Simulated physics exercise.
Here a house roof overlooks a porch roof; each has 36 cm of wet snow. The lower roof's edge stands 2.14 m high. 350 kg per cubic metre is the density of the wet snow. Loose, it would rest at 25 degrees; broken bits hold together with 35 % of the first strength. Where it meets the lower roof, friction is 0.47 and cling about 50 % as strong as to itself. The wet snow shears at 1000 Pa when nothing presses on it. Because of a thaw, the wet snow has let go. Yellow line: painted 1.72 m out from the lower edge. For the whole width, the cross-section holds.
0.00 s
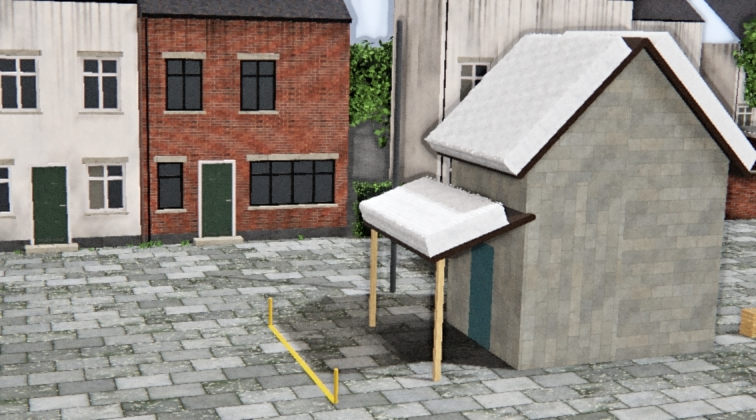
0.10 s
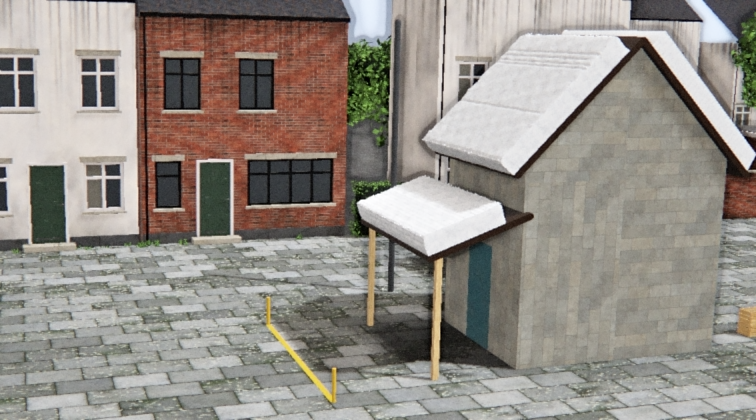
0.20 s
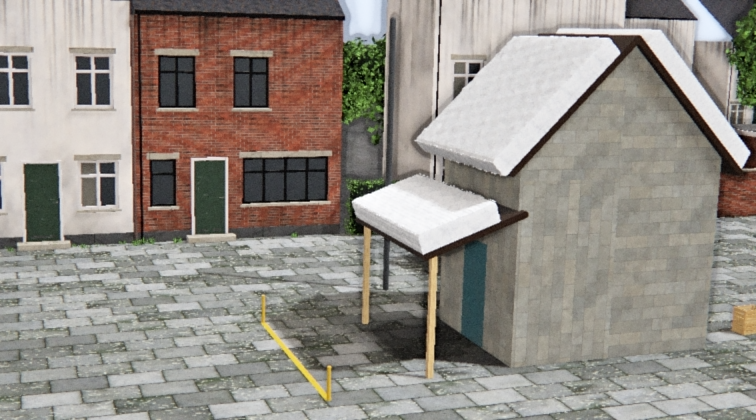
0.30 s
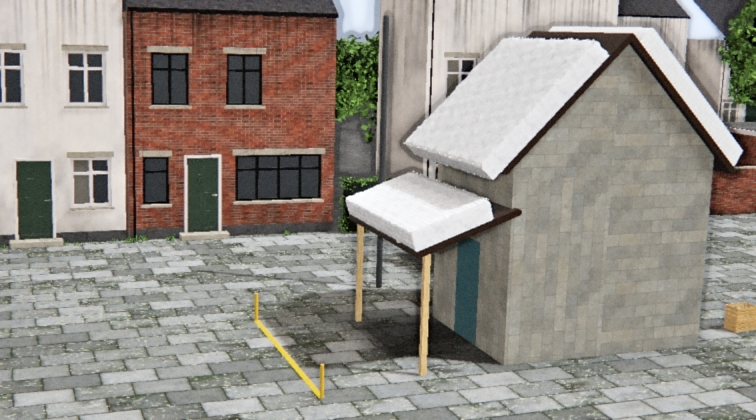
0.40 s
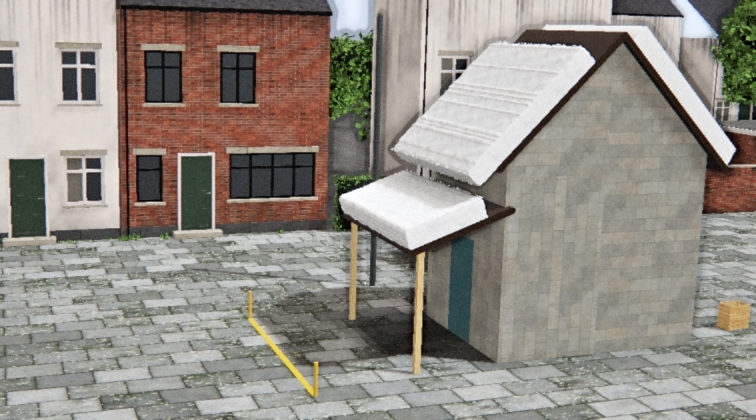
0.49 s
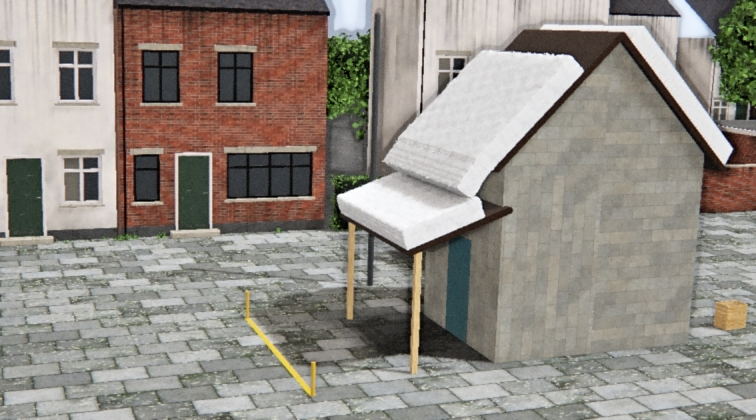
The footage shows a small stone building on a paved square as the thick white snow layer on its main roof slides down to the left, past the roof edge and over the snow-covered porch roof, beginning to crack.
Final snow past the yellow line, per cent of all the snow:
Roughly 31 %.
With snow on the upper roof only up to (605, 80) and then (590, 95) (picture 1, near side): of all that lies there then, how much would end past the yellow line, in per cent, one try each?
First try 16 per cent, second try 12 per cent.
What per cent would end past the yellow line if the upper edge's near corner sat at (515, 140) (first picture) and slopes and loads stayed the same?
50 per cent or so.
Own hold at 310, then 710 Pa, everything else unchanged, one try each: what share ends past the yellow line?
50 %, then 40 %.
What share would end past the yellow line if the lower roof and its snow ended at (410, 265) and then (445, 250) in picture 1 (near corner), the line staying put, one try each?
Roughly 25 % and then 35 %.
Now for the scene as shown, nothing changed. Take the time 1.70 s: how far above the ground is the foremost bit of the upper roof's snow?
About 0.0 m.
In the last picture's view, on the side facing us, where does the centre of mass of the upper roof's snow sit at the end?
Pretty much at (317, 361), I'd say.
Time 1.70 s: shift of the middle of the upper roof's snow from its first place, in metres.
It is around 4.6 m from where it started.
By 1.05 s, none is below the lower edge and 0 % is past the line.
By 1.70 s, 53 % is below the lower edge and 9 % is past the line.
By 2.35 s, 74 % is below the lower edge and 31 % is past the line.
By 3.00 s, 82 % is below the lower edge and 31 % is past the line.
By 3.80 s, at the end, 82 % is below the lower edge and 31 % is past the line.
